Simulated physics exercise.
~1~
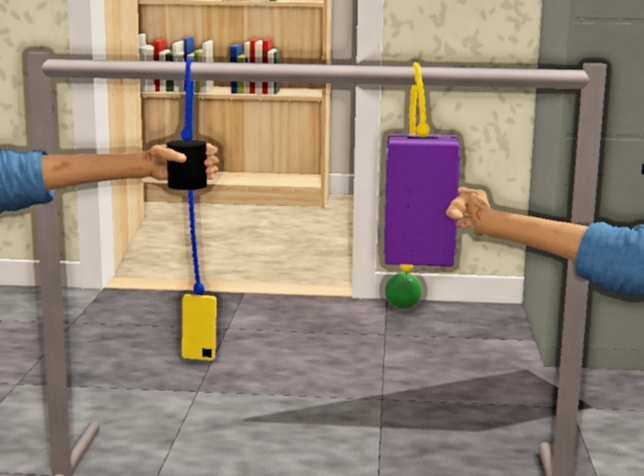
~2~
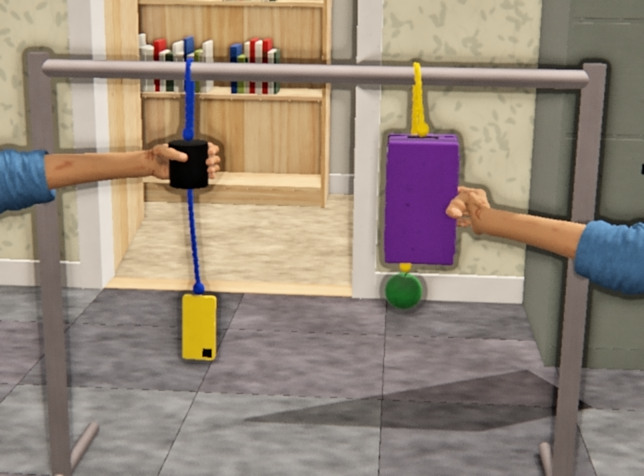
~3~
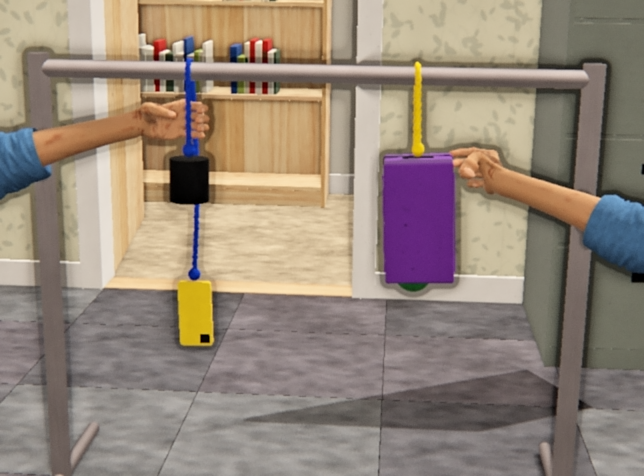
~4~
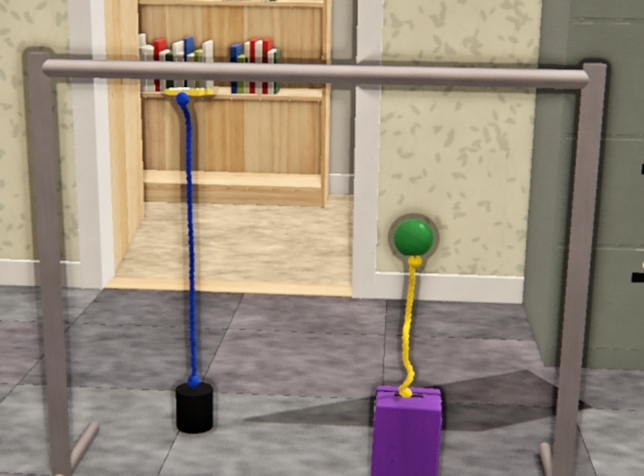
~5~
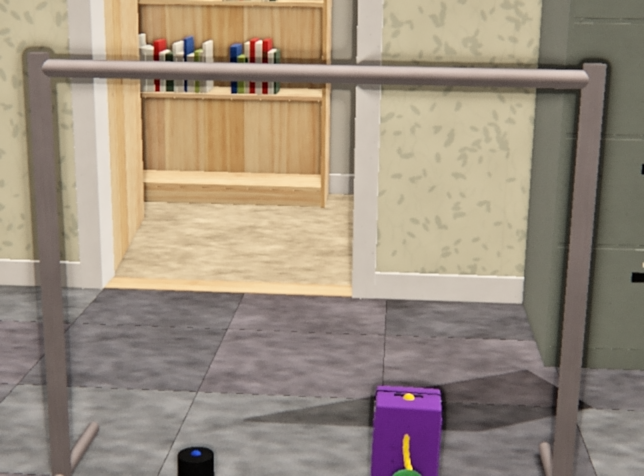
At first, two hands reach in from either side of a metal rail, the left one holding a black cylinder on a blue rope with a yellow phone hanging below, the right one touching a purple case on a yellow rope with a green ball beneath it. Both hands then let go and draw back. The cylinder and the case drop, while the phone rises toward the rail and the green ball swings up above the case. Both ropes come away from the rail. Finally, the cylinder and the case rest on the floor, the ball lying against the case, and the phone is out of sight.
